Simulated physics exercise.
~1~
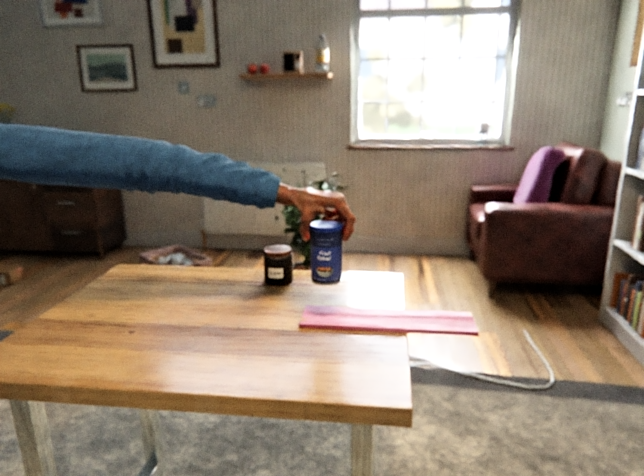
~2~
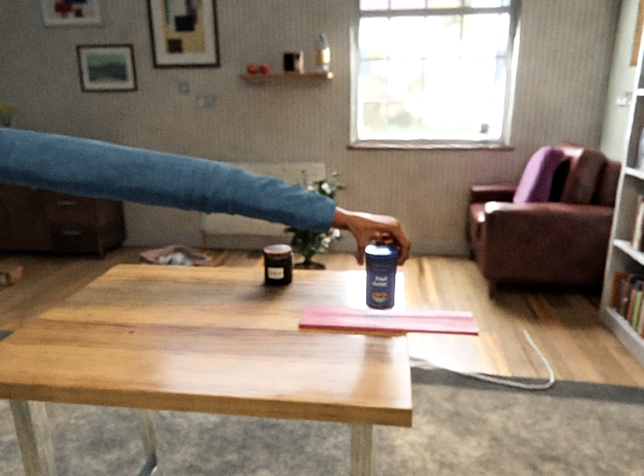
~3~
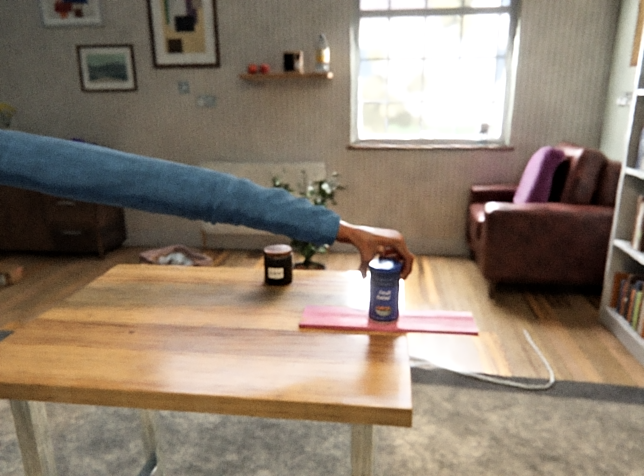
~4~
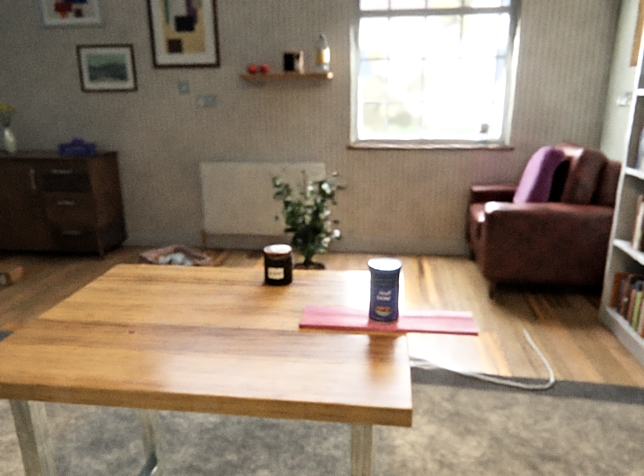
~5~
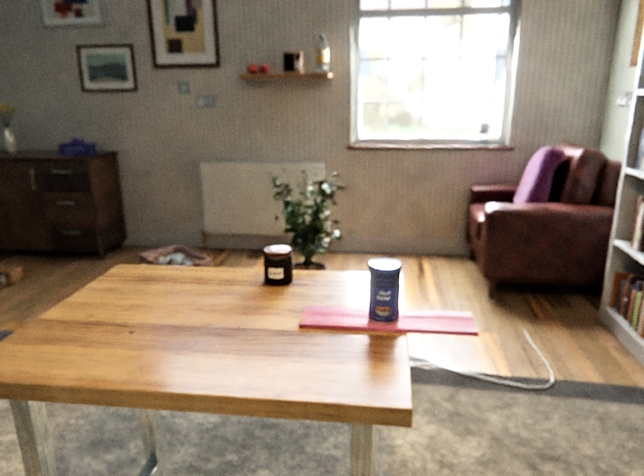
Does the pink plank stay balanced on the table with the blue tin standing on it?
Yes, the pink plank keeps its balance on the table, with the blue tin still upright on it after the hand has gone.
In this clip, a hand moves a blue tin right across a wooden table, past a black jar, and sets it upright on a pink plank jutting over the edge. The hand lets go and withdraws, and the tin, plank and jar stay still.
